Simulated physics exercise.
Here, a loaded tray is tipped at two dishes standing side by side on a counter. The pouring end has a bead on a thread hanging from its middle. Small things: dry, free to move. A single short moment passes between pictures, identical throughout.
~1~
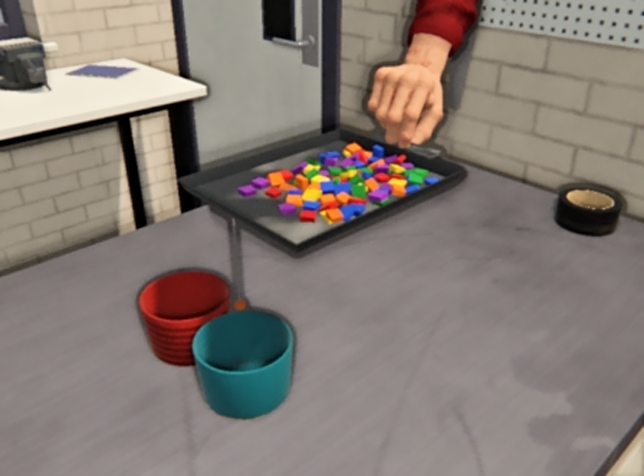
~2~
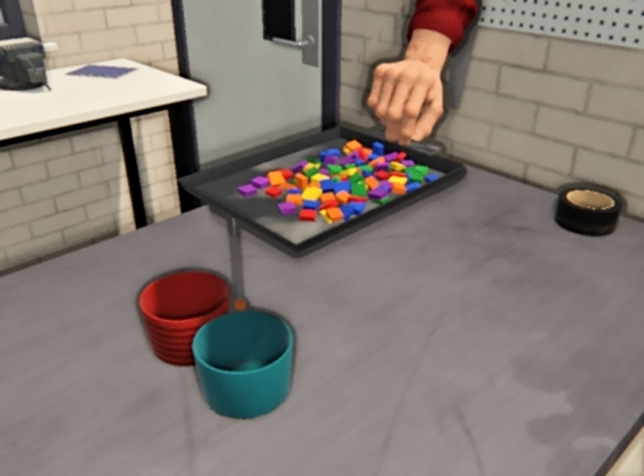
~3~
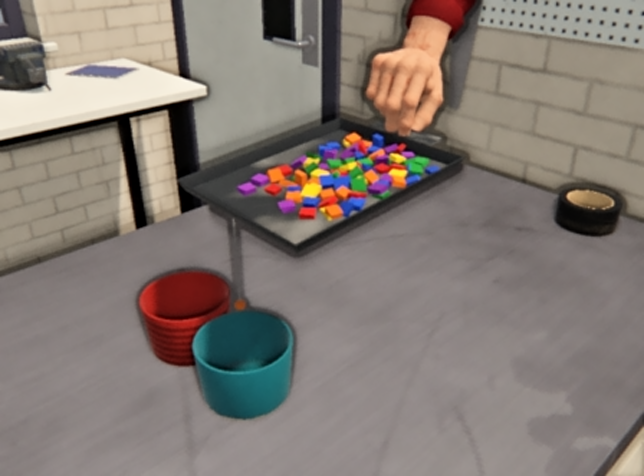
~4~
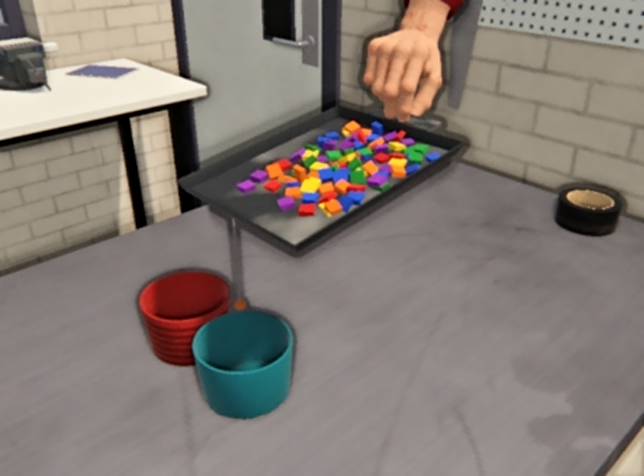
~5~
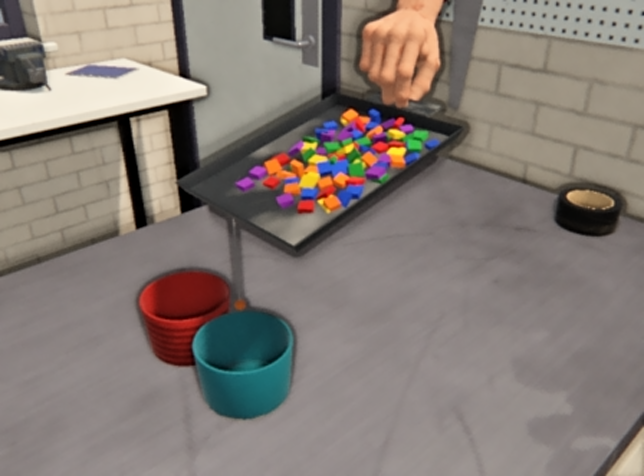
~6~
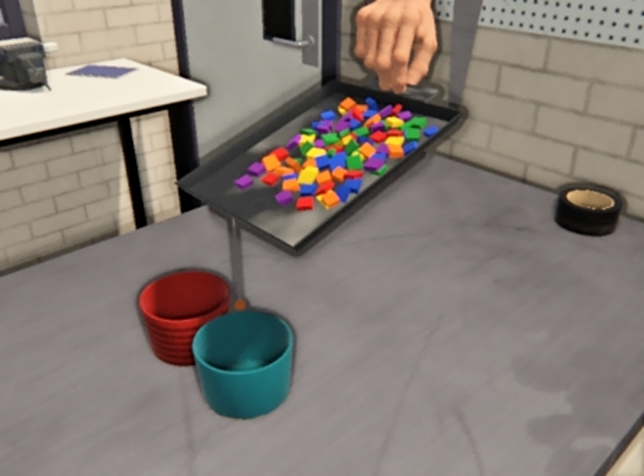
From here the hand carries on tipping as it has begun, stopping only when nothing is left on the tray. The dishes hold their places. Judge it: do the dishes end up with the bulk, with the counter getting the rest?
Yes, the dishes get the bulk.
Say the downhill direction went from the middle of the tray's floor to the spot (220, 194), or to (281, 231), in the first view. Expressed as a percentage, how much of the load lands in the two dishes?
Case one near 80 %; case two near 30 %.
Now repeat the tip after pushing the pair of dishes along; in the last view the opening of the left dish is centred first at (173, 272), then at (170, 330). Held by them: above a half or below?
In turn: Not half; over half.
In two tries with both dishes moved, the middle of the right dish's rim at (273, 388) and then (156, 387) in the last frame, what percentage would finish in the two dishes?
Trial 1 around 70 percent, trial 2 around 10 percent.
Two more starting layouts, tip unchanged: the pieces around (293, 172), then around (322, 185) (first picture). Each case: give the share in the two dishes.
Close to 80 and close to 70 per cent.
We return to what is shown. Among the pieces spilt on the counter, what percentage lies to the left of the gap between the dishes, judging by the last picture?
Roughly 90 in a hundred.
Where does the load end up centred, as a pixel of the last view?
Resting centre, last picture - approx. (223, 380).
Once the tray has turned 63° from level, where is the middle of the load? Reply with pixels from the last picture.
The middle of the pieces shows up near (230, 216).
Soon, tray tipped steeply; about two thirds on the tray; a stray few in the left dish; a stray few outside both; about a quarter in the air.
A while on, tray tipped past a quarter turn; about half in the right dish; about a quarter in the left dish; about a quarter outside both; a stray few in the air.
Towards the end, tray tipped past a quarter turn; about half in the right dish; about a quarter in the left dish; about a quarter outside both; a stray few in the air.
Finally, tray tipped past a quarter turn; about half in the right dish; about a quarter in the left dish; about a quarter outside both; a stray few in the air.
